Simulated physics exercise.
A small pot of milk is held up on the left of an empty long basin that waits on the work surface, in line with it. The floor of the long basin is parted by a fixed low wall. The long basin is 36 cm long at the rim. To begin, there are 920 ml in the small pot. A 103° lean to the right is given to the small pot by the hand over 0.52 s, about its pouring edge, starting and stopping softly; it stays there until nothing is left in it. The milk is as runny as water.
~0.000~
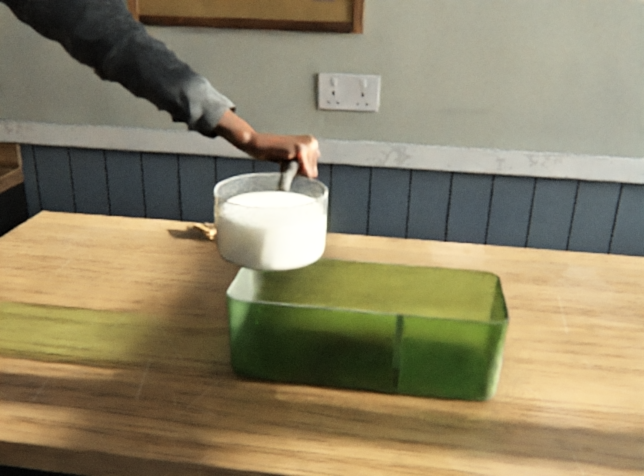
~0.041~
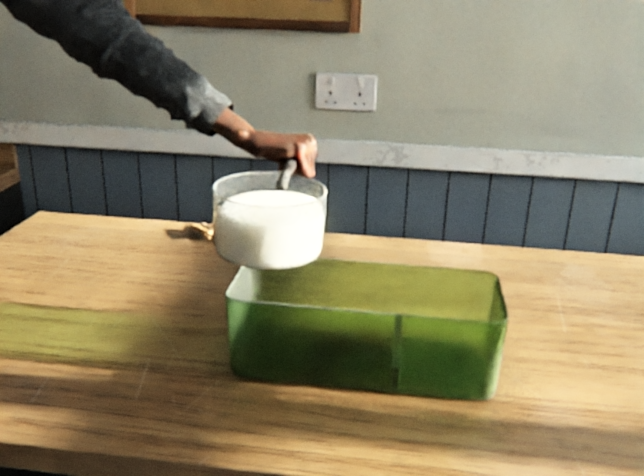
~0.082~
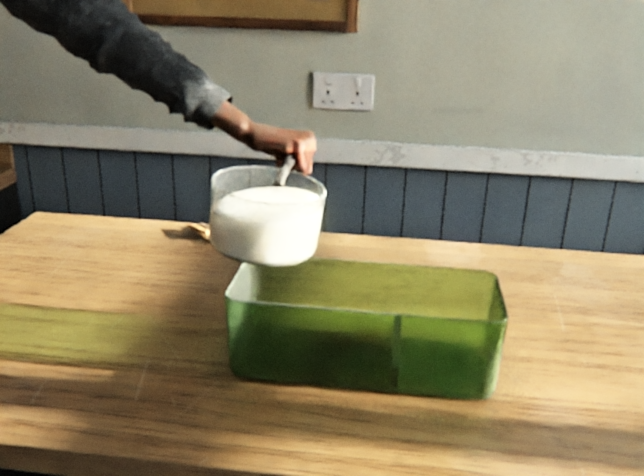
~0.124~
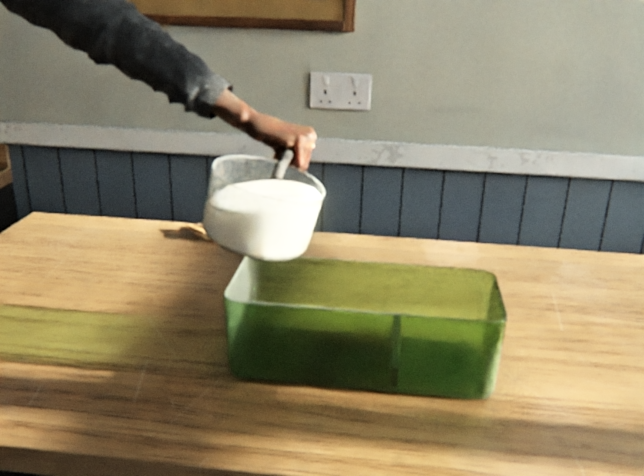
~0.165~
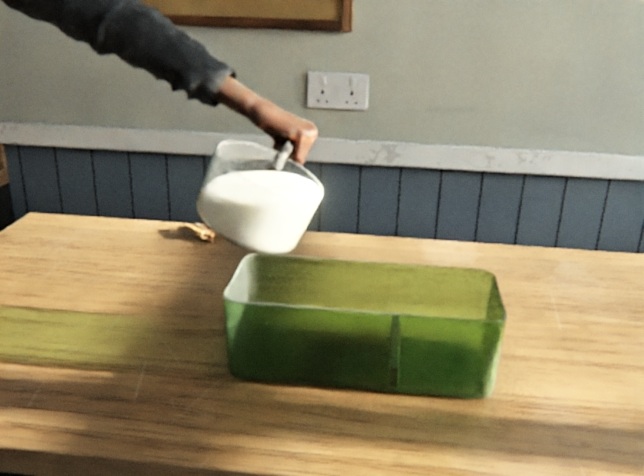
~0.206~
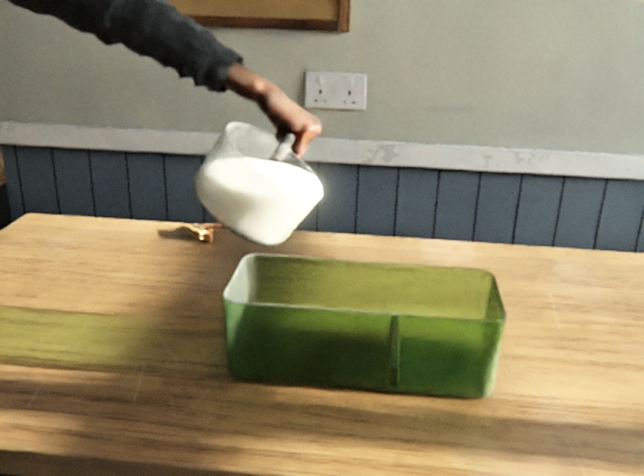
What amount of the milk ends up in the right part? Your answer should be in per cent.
48 %.
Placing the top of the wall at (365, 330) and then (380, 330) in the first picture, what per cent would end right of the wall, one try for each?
Respectively close to 70 and 65 %.
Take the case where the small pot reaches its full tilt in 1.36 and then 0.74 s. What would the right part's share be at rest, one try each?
The first try gives around 55 percent, the second around 50 percent.
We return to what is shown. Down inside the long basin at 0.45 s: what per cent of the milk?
Around 3 percent.
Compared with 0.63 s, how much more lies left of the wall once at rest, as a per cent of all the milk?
Close to 36% of the whole.
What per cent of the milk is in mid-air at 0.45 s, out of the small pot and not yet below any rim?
40 %.
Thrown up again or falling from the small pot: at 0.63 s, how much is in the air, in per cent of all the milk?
Estimate: Around 26 per cent.
By 0.45 s the tilt is 98° and 57 per cent is still to pour, 3 is left of the wall and 0 right of it.
By 0.63 s the tilt is 103° and 8 per cent is still to pour, 7 is left of the wall and 59 right of it.
By 0.82 s the tilt is 103° and 1 per cent is still to pour, 20 is left of the wall and 45 right of it.
By 1.02 s the tilt is 103° and 1 per cent is still to pour, 32 is left of the wall and 53 right of it.
At rest 43 per cent lies left of the wall, 48 right of it and 9 outside.
